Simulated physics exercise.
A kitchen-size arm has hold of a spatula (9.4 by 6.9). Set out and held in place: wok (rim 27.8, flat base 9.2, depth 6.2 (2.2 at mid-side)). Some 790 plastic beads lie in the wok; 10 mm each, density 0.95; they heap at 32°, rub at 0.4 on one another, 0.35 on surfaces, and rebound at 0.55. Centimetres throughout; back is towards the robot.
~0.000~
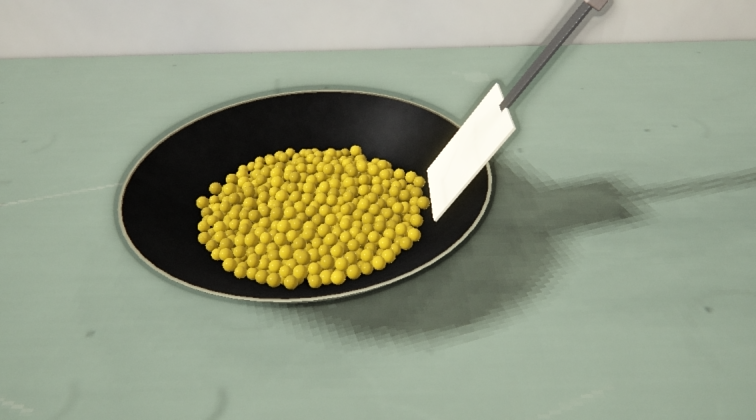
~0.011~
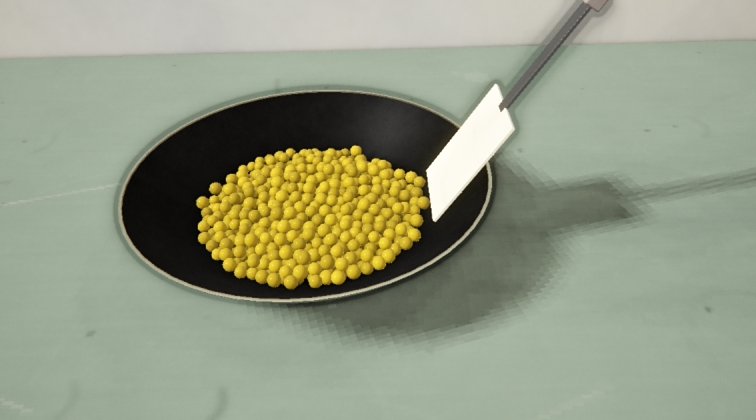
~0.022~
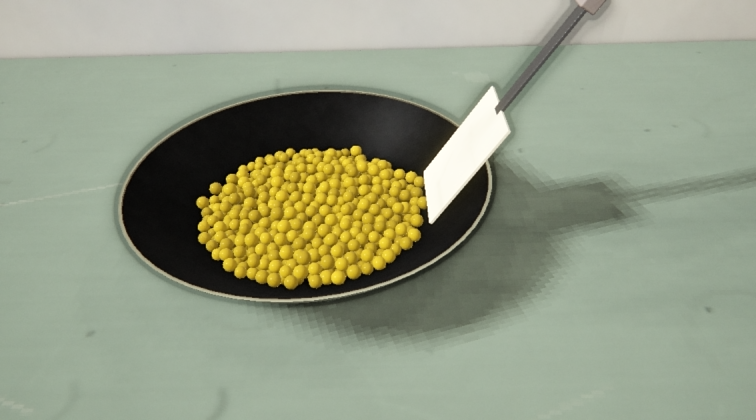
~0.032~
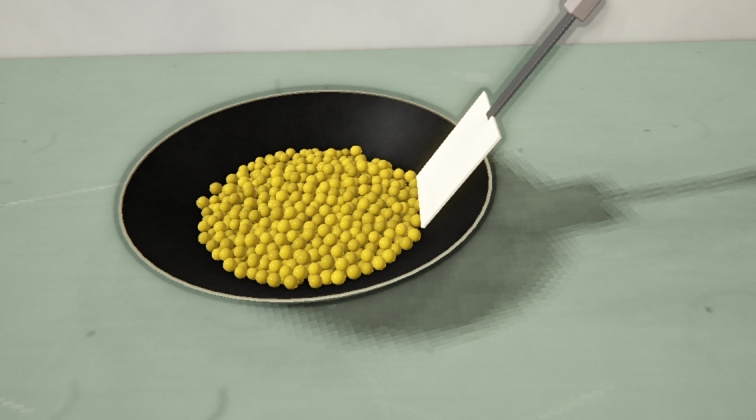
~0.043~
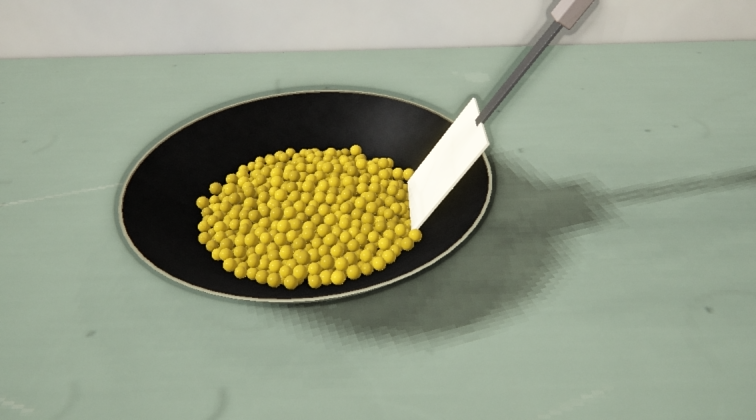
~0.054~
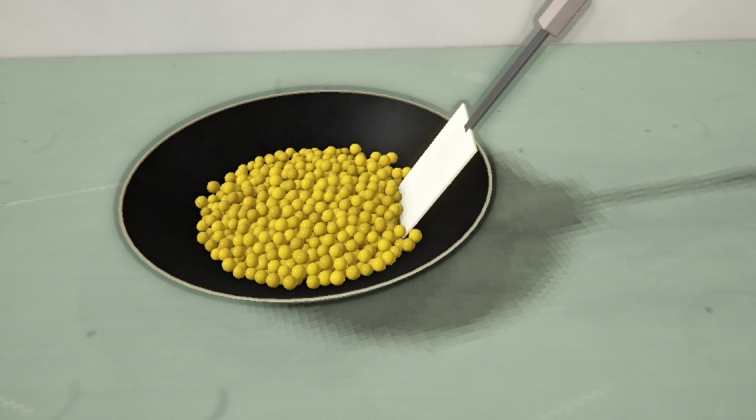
At first, a white spatula rests at the right edge of a heap of yellow beads in a black wok on a pale green surface. The spatula then slides slowly left and slightly down into the heap's edge, nudging a few beads there while the rest barely move.
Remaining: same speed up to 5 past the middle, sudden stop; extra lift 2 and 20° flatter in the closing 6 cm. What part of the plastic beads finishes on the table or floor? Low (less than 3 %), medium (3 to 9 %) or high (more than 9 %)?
Answer: Low; less than 3 % of the plastic beads finish on the table or floor.
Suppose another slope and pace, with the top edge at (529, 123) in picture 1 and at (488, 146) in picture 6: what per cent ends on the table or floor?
Some 0 per cent.
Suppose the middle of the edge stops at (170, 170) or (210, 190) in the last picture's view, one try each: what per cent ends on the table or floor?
About 30 and 15 per cent.
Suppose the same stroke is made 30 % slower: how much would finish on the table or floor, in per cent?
It would be near 0 per cent.
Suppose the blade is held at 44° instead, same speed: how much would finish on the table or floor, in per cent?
In that case some 0 per cent.
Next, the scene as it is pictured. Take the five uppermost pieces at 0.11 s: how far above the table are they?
Roughly 6 cm.
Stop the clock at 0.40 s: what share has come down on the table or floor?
Some 0 per cent.
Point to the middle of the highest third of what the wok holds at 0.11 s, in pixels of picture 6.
Near (291, 199).
After 0.11 s, sloping 57°, highest piece 7 above the table; 790 in the wok.
After 0.17 s, sloping 49°, highest piece 6 above the table; 790 in the wok.
After 0.40 s, sloping 37°, highest piece 7 above the table; 788 in the wok, 2 on the table or floor.
After 1.45 s, sloping 37°, highest piece 7 above the table; 788 in the wok, 2 on the table or floor.
In the end, 788 in the wok, 2 on the table or floor. That is 0 % on the table or floor.
